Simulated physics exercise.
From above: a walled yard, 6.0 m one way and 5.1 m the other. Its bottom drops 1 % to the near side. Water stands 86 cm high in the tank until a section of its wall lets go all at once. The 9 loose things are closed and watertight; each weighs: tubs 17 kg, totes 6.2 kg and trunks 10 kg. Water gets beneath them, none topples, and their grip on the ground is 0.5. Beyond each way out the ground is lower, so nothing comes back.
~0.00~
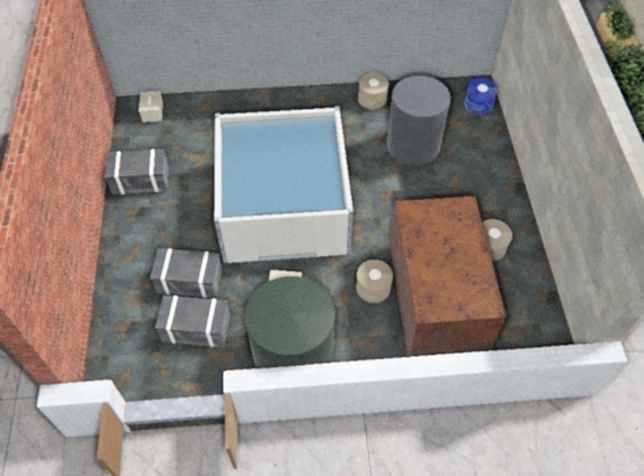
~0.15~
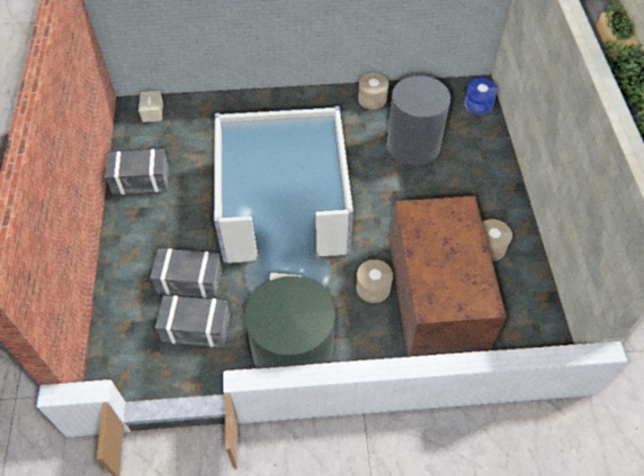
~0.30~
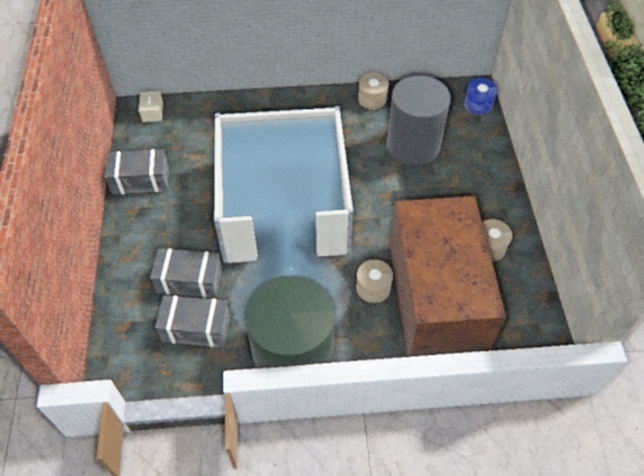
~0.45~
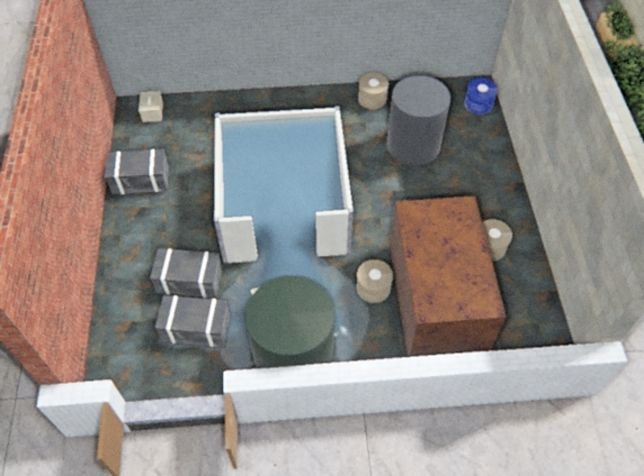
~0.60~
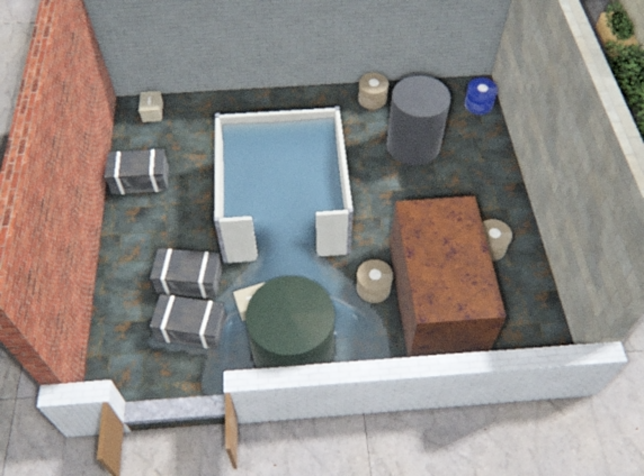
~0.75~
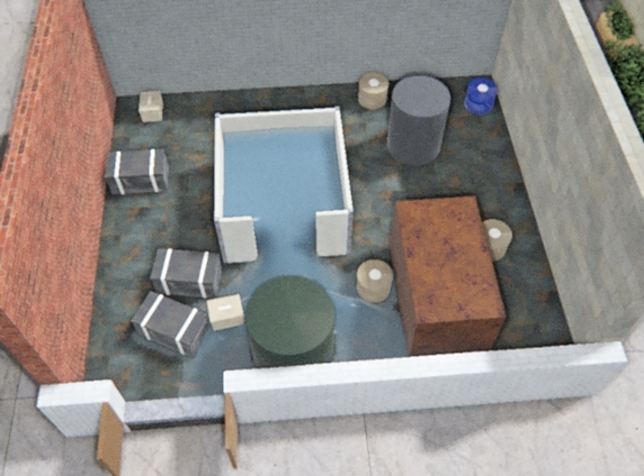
A walled yard with a dark mottled floor, brick on its left side, is seen from above by a still camera. A white-walled pool stands in the middle, with grey white-strapped trunks left, a green cylinder in front, a rusty block right, and beige and blue tubs around. The pool's near wall opens, water spreads around the cylinder, and a pale box slides left as the nearest trunk turns.
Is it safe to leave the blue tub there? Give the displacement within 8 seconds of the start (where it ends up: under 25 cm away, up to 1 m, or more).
The blue tub stays put.
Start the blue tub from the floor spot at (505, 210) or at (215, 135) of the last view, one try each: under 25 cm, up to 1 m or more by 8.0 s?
In that order: It stays put; it barely shifts.
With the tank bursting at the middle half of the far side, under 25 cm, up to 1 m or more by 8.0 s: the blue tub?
Then the blue tub travels far.
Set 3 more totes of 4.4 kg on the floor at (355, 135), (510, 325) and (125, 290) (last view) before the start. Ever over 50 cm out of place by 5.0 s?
In that order: Over, short of it, past it.
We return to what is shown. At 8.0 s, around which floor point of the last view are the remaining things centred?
Around (318, 148).
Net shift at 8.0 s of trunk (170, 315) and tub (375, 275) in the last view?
In turn: 350 cm, 350 cm.
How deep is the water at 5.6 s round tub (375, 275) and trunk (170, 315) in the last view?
About 7 and 4 cm.
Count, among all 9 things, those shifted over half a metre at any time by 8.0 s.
4 of them.
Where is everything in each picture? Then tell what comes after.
The blue tub at (483, 88) rests on the ground; 2.6 m2 under water; 0 of 9 have shifted, in the first frame.
The blue tub at (483, 88), on the bottom; water covers 3.2 m2; 0 of 9 have shifted, in the second frame.
The blue tub at (483, 88) rests on the ground; water covers 3.9 m2; 1 of 9 have shifted, in the third frame.
The blue tub at (483, 88), on the bottom; 4.4 m2 under water; 1 of 9 have shifted, in the fourth frame.
The blue tub at (483, 88), on the bottom; water covers 5.1 m2; 2 of 9 have shifted, in the fifth frame.
The blue tub at (483, 88) rests on the ground; water covers 6.1 m2; 2 of 9 have shifted, in the sixth frame.
After 1.6 s the blue tub is near (483, 88), 0.0 m from its start, aground; 0 of 9 are out; 2 afloat.
After 3.6 s the blue tub is near (483, 88), 0.0 m from its start, aground; 1 of 9 are out; 0 afloat.
After 5.6 s the blue tub is near (483, 88), 0.0 m from its start, aground; 1 of 9 are out; 1 afloat.
After 8.0 s the blue tub is near (481, 91), 0.1 m from its start, aground; 1 of 9 are out; 4 afloat.
